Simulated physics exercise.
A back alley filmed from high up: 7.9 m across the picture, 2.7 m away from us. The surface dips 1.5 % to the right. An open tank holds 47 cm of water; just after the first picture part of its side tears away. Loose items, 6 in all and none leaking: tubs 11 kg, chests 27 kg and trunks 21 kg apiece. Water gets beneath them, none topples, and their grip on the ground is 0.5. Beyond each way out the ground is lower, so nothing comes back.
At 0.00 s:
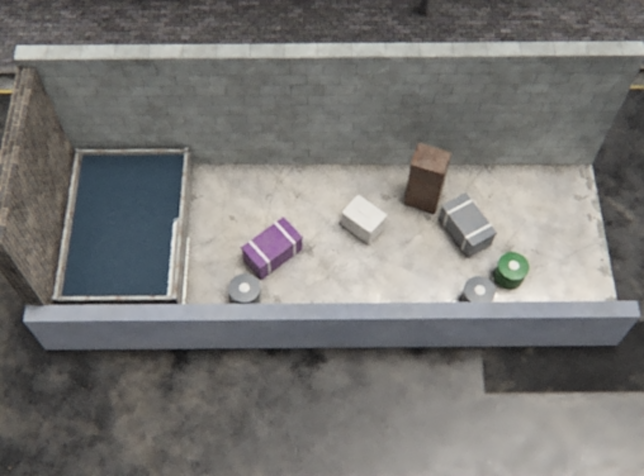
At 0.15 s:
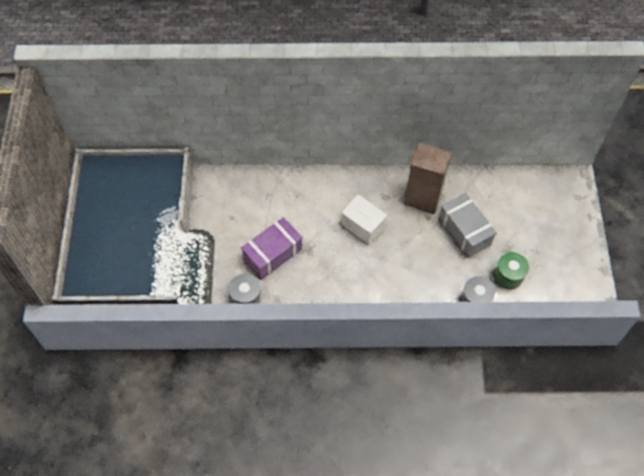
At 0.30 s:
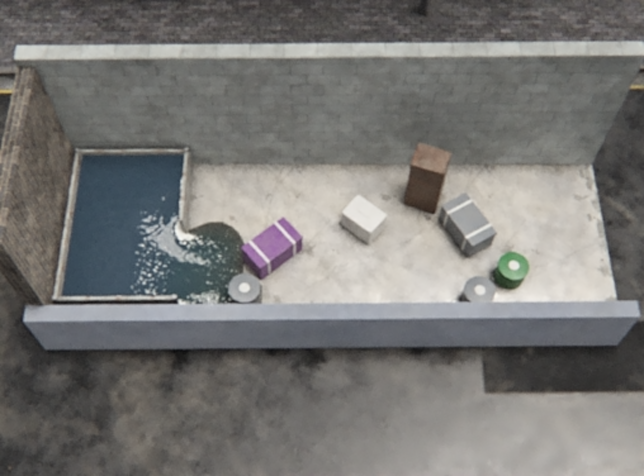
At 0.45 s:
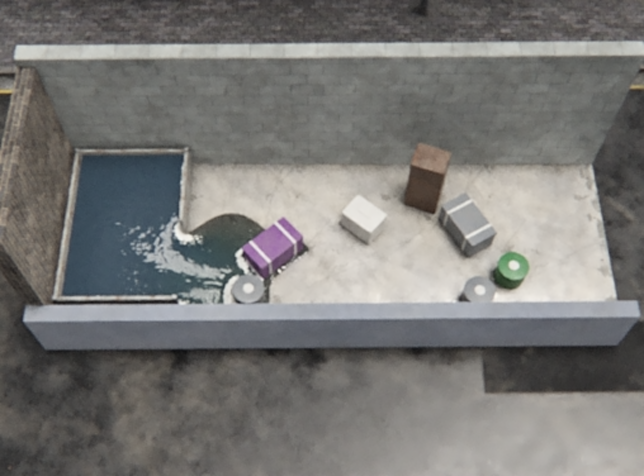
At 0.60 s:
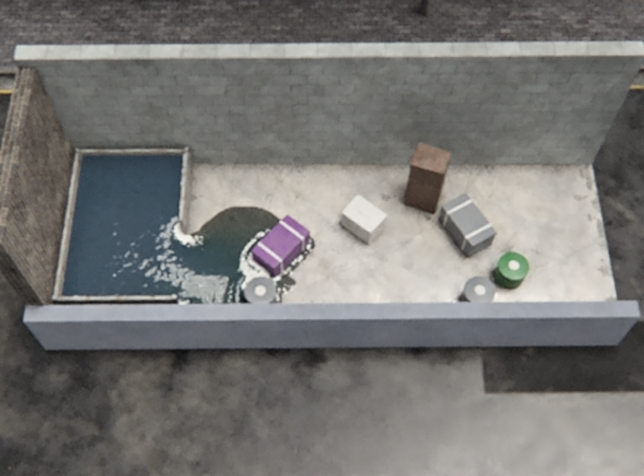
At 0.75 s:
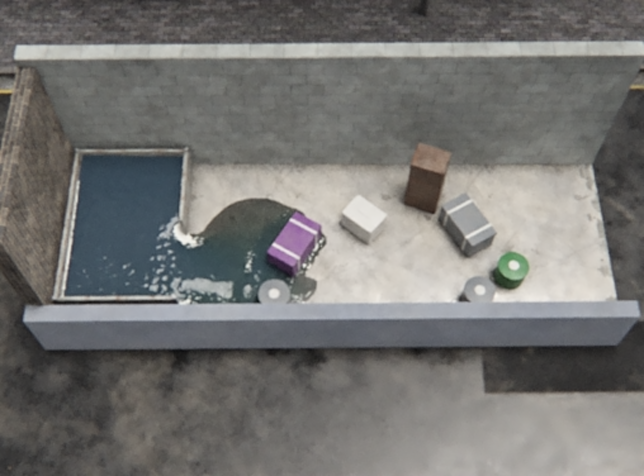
Water pours from a tank across the alley floor and shifts a purple trunk slightly right.
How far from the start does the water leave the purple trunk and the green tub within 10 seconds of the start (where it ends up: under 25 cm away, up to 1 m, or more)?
Purple trunk gets carried off, green tub ends far away.
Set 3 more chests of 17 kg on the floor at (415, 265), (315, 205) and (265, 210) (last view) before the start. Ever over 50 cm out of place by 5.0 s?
In turn: Over, short of it, under.
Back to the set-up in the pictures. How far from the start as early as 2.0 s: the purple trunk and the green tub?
About 200 and 0 cm.
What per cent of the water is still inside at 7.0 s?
Some 54 per cent remains.
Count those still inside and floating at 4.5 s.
I count 0.
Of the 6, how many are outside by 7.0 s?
By then 5.
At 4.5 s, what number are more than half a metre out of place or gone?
6 of them.
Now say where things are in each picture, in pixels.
The purple trunk at (272, 242) rests on the ground; the green tub at (514, 266), on the bottom; water covers 3.7 m2; 0 of 6 have shifted, in the first picture.
The purple trunk at (272, 242), on the bottom; the green tub at (514, 266) rests on the ground; water covers 4.3 m2; 0 of 6 have shifted, in the second picture.
The purple trunk at (272, 242) rests on the ground; the green tub at (514, 266) rests on the ground; water covers 5.0 m2; 0 of 6 have shifted, in the third picture.
The purple trunk at (272, 242), on the bottom; the green tub at (514, 266), on the bottom; water covers 5.5 m2; 1 of 6 have shifted, in the fourth picture.
The purple trunk at (281, 241) rests on the ground, 13 cm from its start; the green tub at (514, 266) rests on the ground; water covers 6.0 m2; 2 of 6 have shifted, in the fifth picture.
The purple trunk at (294, 239), on the bottom, 33 cm from its start; the green tub at (514, 266), on the bottom; water covers 6.8 m2; 2 of 6 have shifted, in the sixth picture.
After 2.0 s the purple trunk is near (405, 235), 1.9 m from its start, aground; the green tub is near (514, 265), 0.0 m from its start, aground; 0 of 6 are out; 1 afloat.
After 4.5 s the purple trunk has gone out; the green tub has gone out; 5 of 6 are out; 0 afloat.
After 7.0 s the purple trunk has gone out; the green tub has gone out; 5 of 6 are out; 0 afloat.
After 10.0 s the purple trunk has gone out; the green tub has gone out; 5 of 6 are out; 0 afloat.
